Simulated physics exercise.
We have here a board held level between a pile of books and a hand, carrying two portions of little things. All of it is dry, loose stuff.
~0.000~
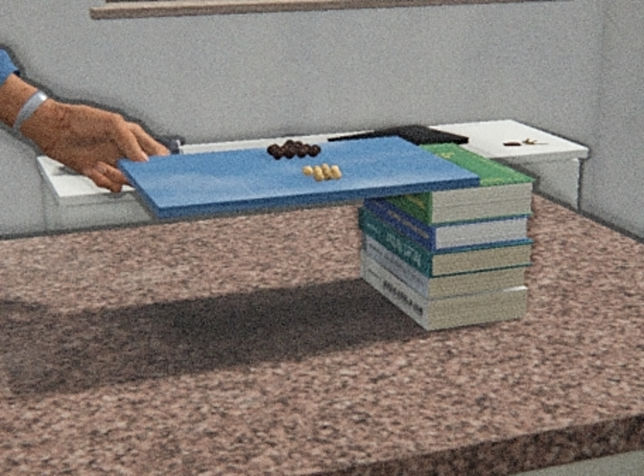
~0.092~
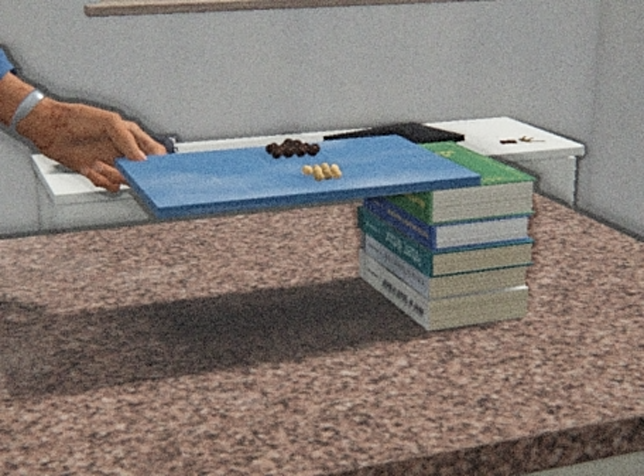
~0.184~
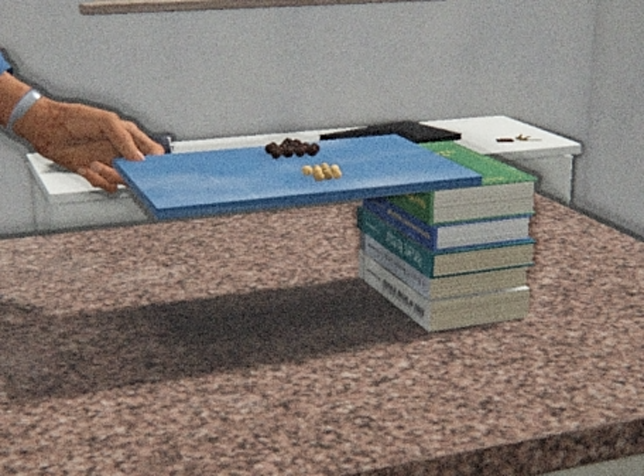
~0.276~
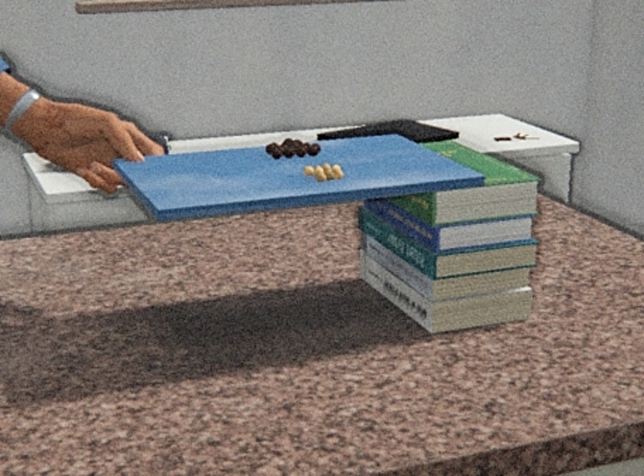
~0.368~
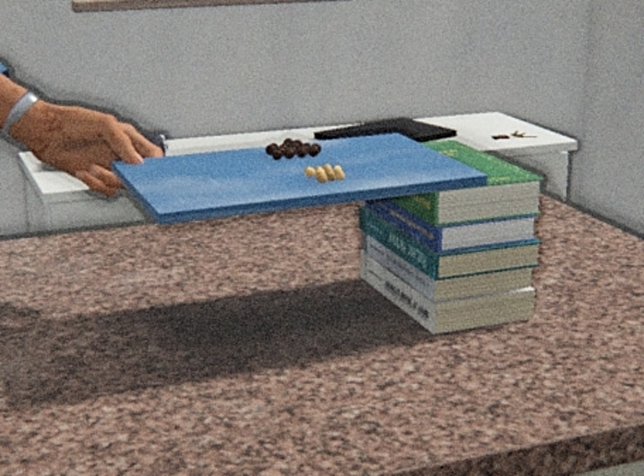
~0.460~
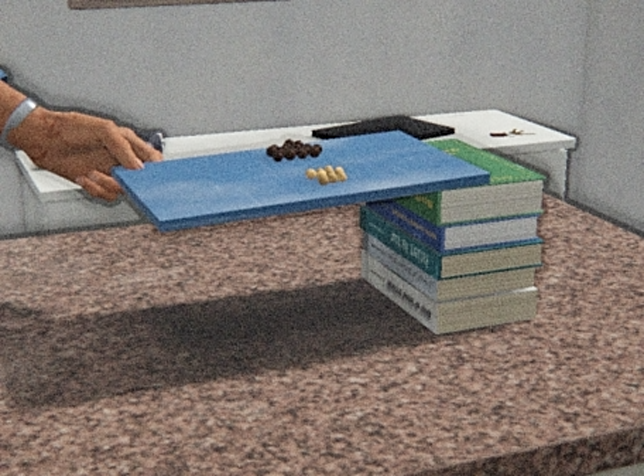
Hand holding one end of a blue board, chickpeas and chocolate balls staying still on it, then lowering that end very slightly.
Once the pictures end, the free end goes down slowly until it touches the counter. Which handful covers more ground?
It's the farther one that ends up farther out.
Around 1.05 s, board sloping at 20°; front handful all still on the board; back handful all still on the board.
Around 1.56 s, board sloping at 33°; front handful mostly less than half a board's length out; back handful mostly up to a board's length out.
Around 2.00 s, board resting at 33°; front handful mostly less than half a board's length out; back handful mostly one to two board lengths out.
Finally (3.4 s), board resting at 33°; front handful mostly less than half a board's length out; back handful mostly one to two board lengths out, about a third gone off the counter; the back handful has gone farther.
